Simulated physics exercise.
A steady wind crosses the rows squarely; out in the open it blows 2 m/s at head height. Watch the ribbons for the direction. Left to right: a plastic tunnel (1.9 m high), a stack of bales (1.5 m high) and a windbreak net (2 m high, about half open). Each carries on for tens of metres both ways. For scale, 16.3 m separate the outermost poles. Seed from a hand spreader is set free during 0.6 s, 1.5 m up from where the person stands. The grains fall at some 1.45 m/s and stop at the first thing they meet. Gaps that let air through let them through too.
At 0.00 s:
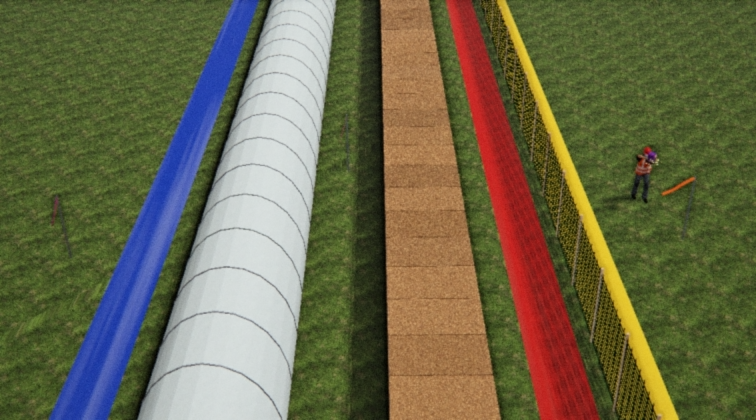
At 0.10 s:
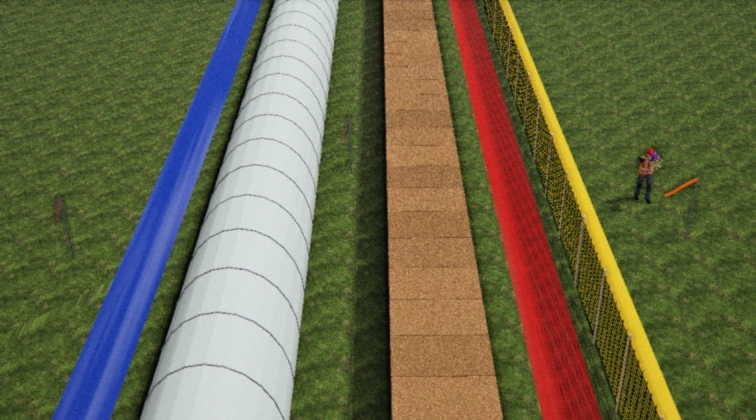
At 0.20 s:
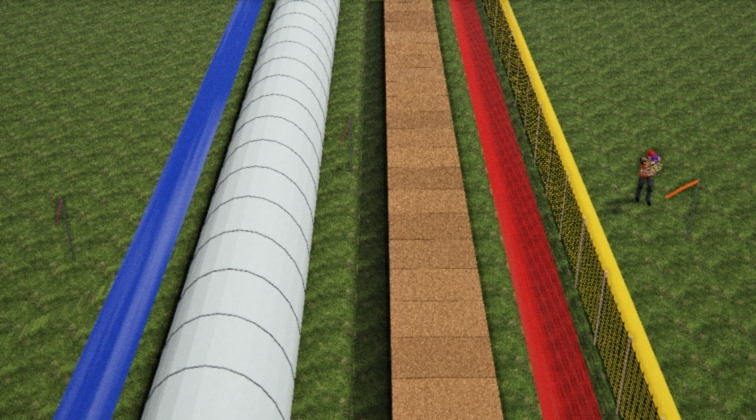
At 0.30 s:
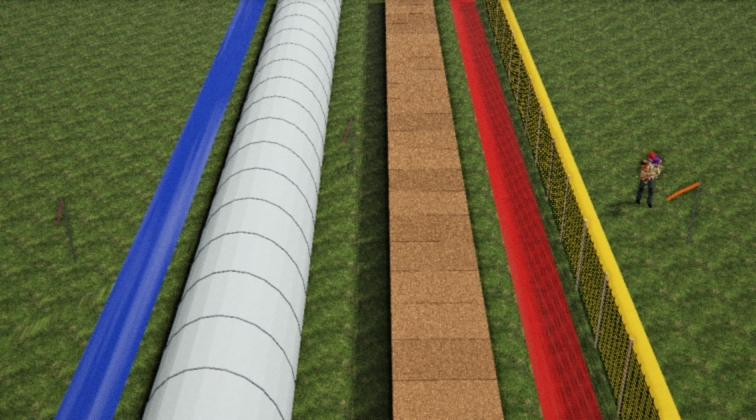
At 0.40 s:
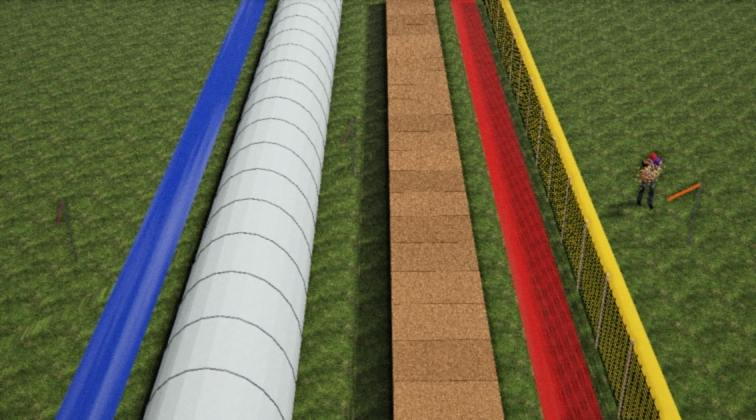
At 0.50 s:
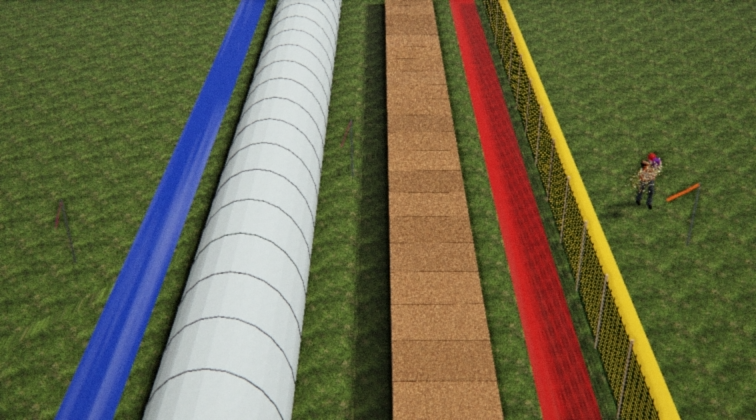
The clip shows a blue strip, a white plastic tunnel, brown bales, a red strip and a yellow-topped net running across grass, while a small figure at right shifts slightly beside an orange ribbon and little else moves.
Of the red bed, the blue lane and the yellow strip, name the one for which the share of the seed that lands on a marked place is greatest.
The biggest share falls on the yellow one.
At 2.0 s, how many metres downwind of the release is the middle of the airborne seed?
Roughly 2.0 m.
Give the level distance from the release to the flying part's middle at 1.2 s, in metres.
About 1.0 m.
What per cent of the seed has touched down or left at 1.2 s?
About 20 %.
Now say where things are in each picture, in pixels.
The first frame shows the seed in the air spans x = 645 to 660 around y = 160 and it comes from (651, 161).
The second frame shows the right ribbon ends at (666, 196), leaning 60 degrees to the left, the seed in the air spans x = 645 to 660 around y = 165, the yellow one passes (584, 240), the red one passes (525, 240) and the blue one passes (152, 244).
The third frame shows the seed in the air spans x = 645 to 660 around y = 165 and the top of the windbreak net crosses (558, 150).
The fourth frame shows the seed in the air spans x = 640 to 660 around y = 170, the yellow one passes (568, 197), the red one passes (514, 197) and the blue one passes (172, 200).
The fifth frame shows the right ribbon ends at (668, 200), leaning 60 degrees to the left and the seed in the air spans x = 640 to 660 around y = 175.
The sixth frame shows the seed in the air spans x = 630 to 660 around y = 175 and the top of the windbreak net crosses (559, 153).
After 1.2 s, 21 % is no longer flying here, and 0 % lies on the yellow strip, 0 % on the red bed and 0 % on the blue lane; the middle of what still flies is 0.6 m above the low ground, near (617, 199).
After 2.0 s, 88 % is no longer flying here, and 18 % lies on the yellow strip, 0 % on the red bed and 0 % on the blue lane; the middle of what still flies is 0.2 m above the low ground, near (588, 210).
After 3.5 s, 100 % is no longer flying here, and 28 % lies on the yellow strip, 0 % on the red bed and 0 % on the blue lane.
After 8.0 s, 100 % is no longer flying here, and 28 % lies on the yellow strip, 1 % on the red bed and 0 % on the blue lane.
After 45.0 s, 100 % is no longer flying here, and 28 % lies on the yellow strip, 1 % on the red bed and 0 % on the blue lane.
